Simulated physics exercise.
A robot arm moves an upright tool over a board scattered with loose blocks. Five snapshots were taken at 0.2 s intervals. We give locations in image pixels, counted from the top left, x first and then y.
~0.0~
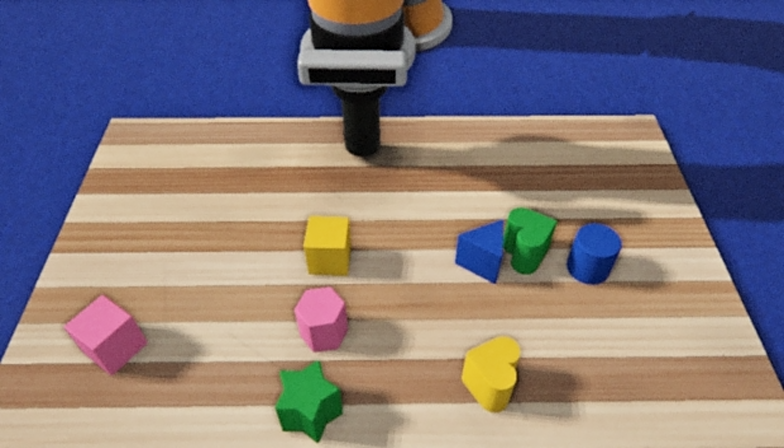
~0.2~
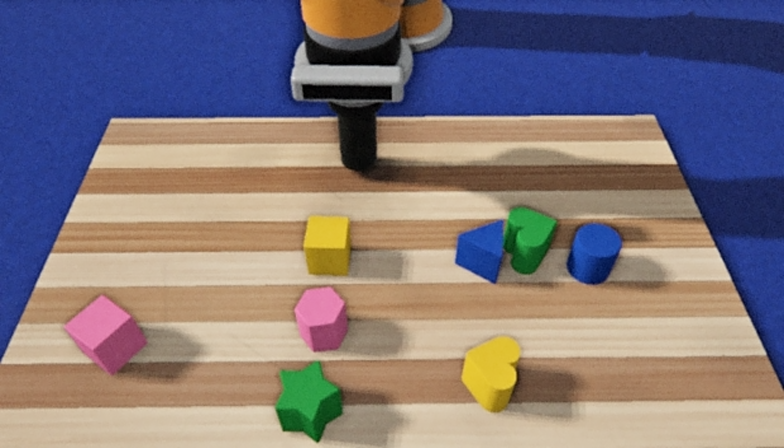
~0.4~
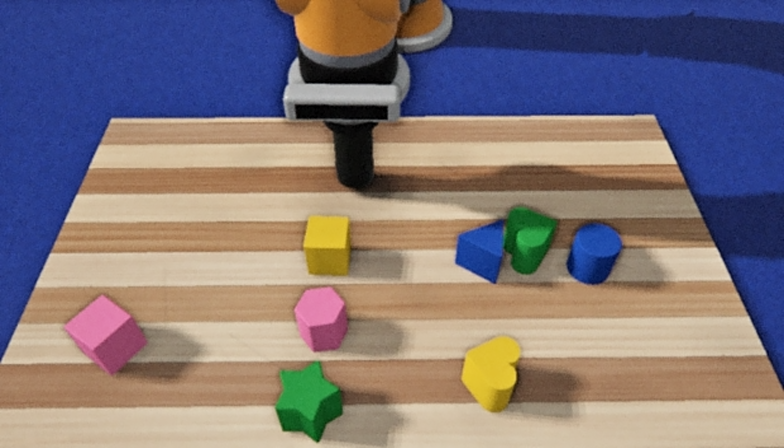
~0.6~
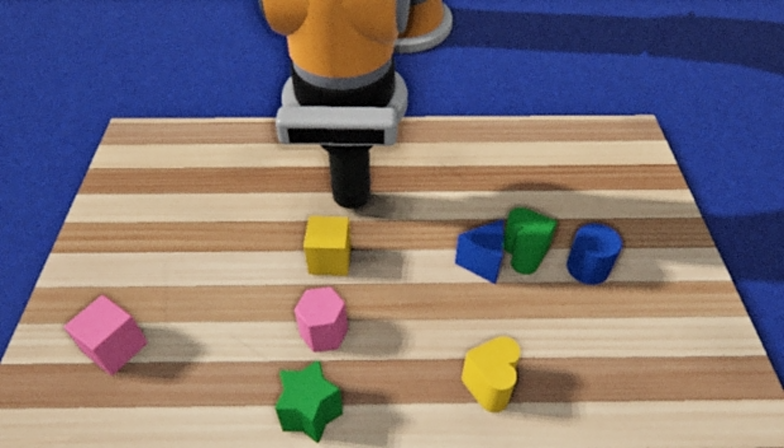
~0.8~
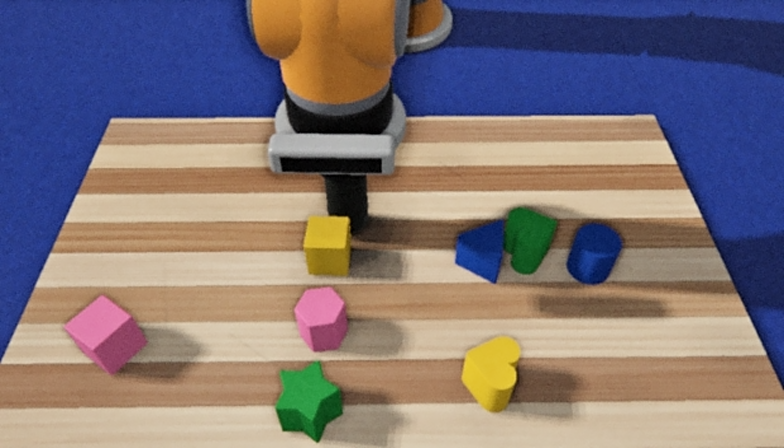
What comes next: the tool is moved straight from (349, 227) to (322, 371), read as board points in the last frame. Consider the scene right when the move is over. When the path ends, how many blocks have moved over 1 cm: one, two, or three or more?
It should be three or more, as far as I can tell.
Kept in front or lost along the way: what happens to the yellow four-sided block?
When the path ends, it will lie beside or behind the tool.
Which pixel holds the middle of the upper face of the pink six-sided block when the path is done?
Near (301, 393).
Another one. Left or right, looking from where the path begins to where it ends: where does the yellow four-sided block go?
Its sideways move is to the right.
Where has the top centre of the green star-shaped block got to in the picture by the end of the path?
It should be at (294, 443) by then.
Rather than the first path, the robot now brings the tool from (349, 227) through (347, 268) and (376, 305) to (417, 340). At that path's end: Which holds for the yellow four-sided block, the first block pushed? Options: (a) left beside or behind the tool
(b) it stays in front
Answer: A.
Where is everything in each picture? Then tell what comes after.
Lower end of the tool (363, 146), tops of blocks, green star-shaped block (305, 389), pink six-sided block (320, 306), yellow four-sided block (327, 231), in the first frame.
Tool (359, 160), blocks as before, in the second frame.
Tool (355, 176), blocks as before, in the third frame.
Tool (352, 196), blocks as before, in the fourth frame.
Tool (349, 219), green star-shaped block (305, 389), pink six-sided block (320, 306), yellow four-sided block (327, 231), in the fifth frame.
On the path given first. One third of the way, tool (342, 262); yellow four-sided block (305, 264), turned 55° clockwise.
Two thirds of the way, tool (332, 311); pink six-sided block (313, 331); yellow four-sided block (284, 281), turned 85° clockwise.
At the end, tool (321, 365); green star-shaped block (294, 443), turned 15° clockwise; pink six-sided block (301, 393); yellow four-sided block (283, 282), turned 90° clockwise.
